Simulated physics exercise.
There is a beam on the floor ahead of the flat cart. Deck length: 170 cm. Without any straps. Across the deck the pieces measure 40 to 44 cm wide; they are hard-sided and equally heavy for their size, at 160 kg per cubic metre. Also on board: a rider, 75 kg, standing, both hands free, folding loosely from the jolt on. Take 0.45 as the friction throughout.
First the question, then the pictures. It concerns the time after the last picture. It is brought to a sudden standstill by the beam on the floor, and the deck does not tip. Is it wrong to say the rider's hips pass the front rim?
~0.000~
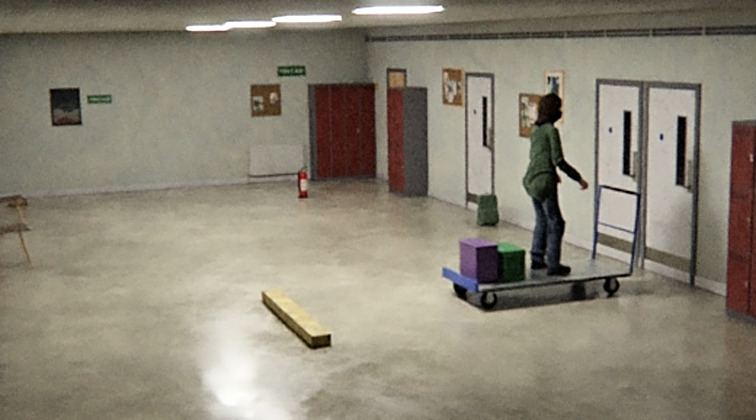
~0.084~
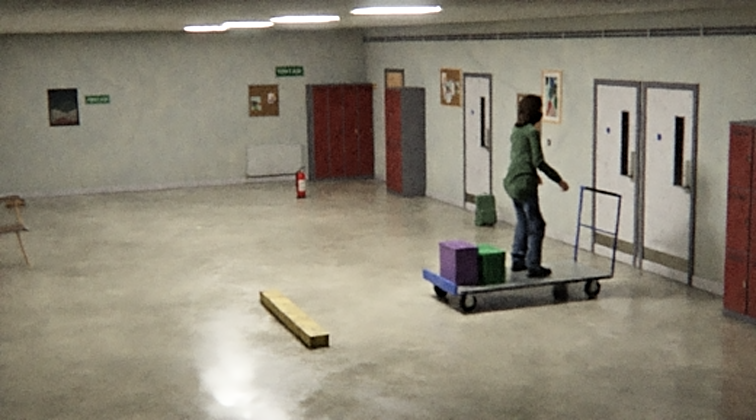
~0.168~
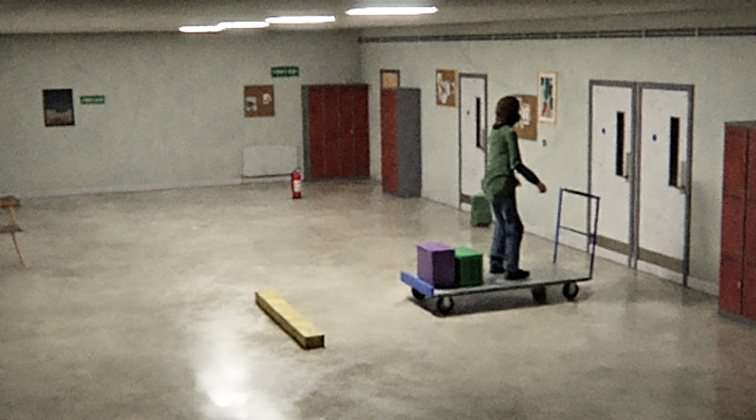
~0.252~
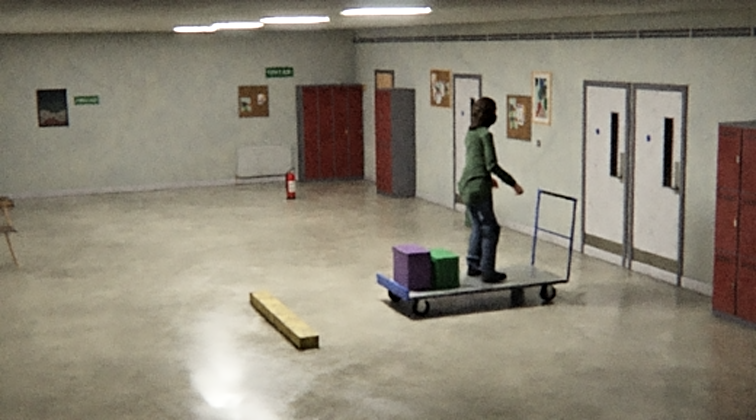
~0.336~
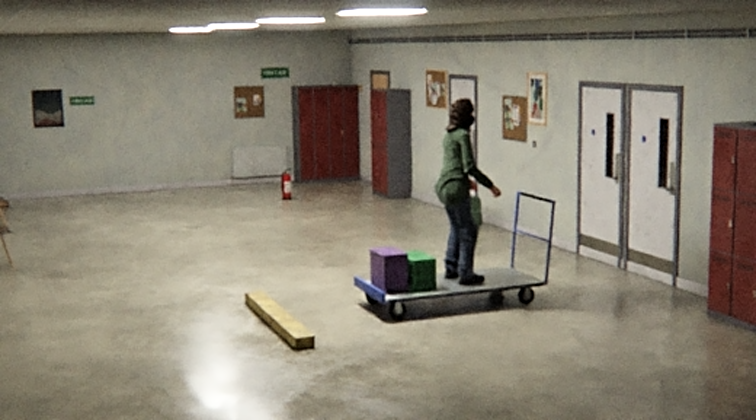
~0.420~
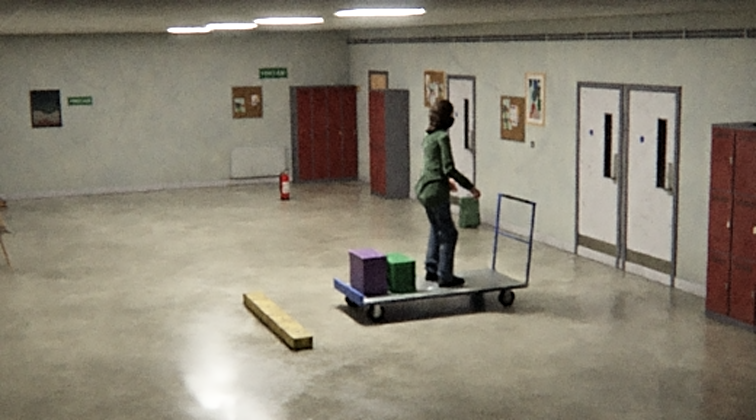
No, it is no longer carried.
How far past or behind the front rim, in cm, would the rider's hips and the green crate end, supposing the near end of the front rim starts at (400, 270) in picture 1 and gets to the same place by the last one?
Rest points: Hips at 40 cm behind, green at 40 cm behind.
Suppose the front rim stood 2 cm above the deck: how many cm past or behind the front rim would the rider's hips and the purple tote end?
The hips would come to rest 100 cm past the front rim, the purple one 20 cm past it.
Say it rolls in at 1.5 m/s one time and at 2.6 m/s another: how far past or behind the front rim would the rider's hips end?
Roughly 30 cm behind the front rim on the first try and 40 cm past it on the second.
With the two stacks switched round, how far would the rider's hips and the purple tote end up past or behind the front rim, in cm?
The hips would end 30 past the front rim, and the purple one 50 behind it.
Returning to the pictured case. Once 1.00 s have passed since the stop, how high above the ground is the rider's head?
20 cm above it.
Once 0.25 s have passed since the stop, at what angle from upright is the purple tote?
Some 10°.
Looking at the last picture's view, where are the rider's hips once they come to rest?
(254, 308).
Impact comes at 0.72 s.
After 0.97 s the rider's hips are 29 cm behind the rim, near (303, 226) in the last picture's view.
After 1.27 s the rider's hips are 3 cm past the rim, near (271, 250) in the last picture's view.
After 1.72 s the rider's hips are 36 cm past the rim, near (237, 293) in the last picture's view.
Final state at 4.1 s, past the rim, the rider's hips; behind it, green crate and purple tote.
